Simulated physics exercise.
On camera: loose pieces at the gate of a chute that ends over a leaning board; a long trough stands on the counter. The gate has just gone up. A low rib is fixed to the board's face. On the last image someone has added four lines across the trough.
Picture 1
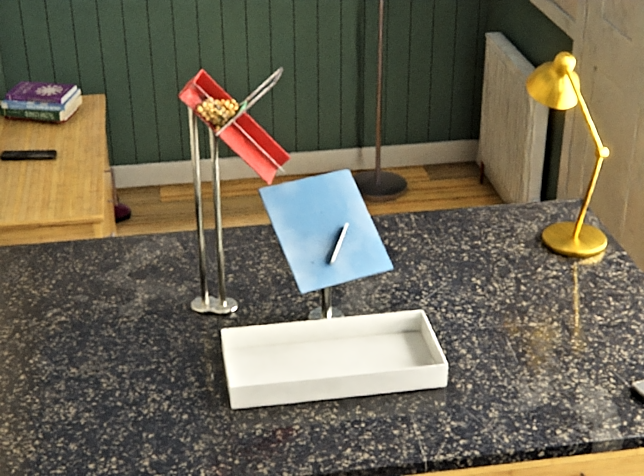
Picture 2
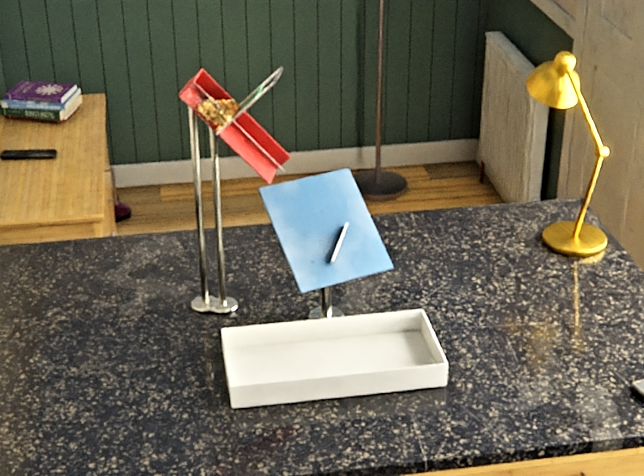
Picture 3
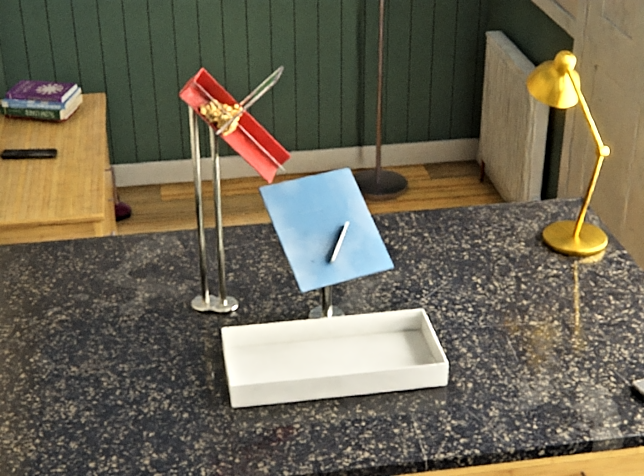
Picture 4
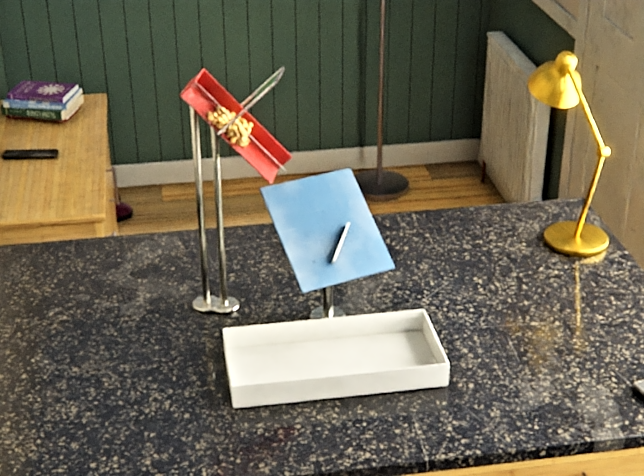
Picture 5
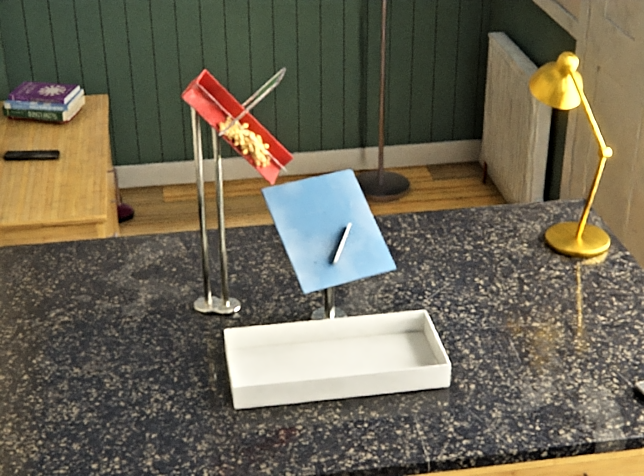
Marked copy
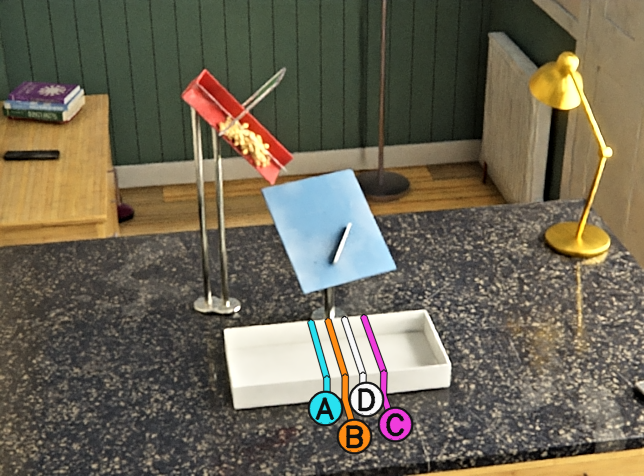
At the start, a clump of small tan pieces sits high in a sloping red chute, above a tilted blue board and an empty white trough on a dark speckled counter. The pieces slide down the chute to the right, spreading out until the front ones are near its lower end.
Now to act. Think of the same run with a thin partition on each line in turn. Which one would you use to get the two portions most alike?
Take B.
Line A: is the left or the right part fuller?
The right side.
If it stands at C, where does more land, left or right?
Left.
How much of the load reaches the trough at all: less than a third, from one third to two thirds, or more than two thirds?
More than two thirds.
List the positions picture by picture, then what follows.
The first frame shows load behind the gate at (220, 111), dried chickpeas; lip of the chute at (273, 178), sloping fairly steeply.
The second frame shows middle of the board at (326, 228), tilted fairly steeply; middle of its low edge at (348, 280); of its high edge at (304, 178).
The third frame shows front corners of the trough at (232, 385) and (447, 363), empty; front of the load at (233, 127).
The fourth frame shows middle of the load at (233, 125); its front at (248, 140), about a third of the way to the lip; rib from (349, 223) to (334, 260).
The fifth frame shows middle of the load at (248, 139); its front at (267, 163), most of the way to the lip.
On the marked copy, line A crosses the front rim at (326, 377); line B crosses the front rim at (345, 375); line C crosses the front rim at (383, 371); line D crosses the front rim at (362, 374).
If A is chosen, of what is caught, a small part on the left of the divider, nearly all on the right.
If B is chosen, of what is caught, about half on the left of the divider, about half on the right.
If C is chosen, of what is caught, most on the left of the divider, a small part on the right.
If D is chosen, of what is caught, most on the left of the divider, about a quarter on the right.
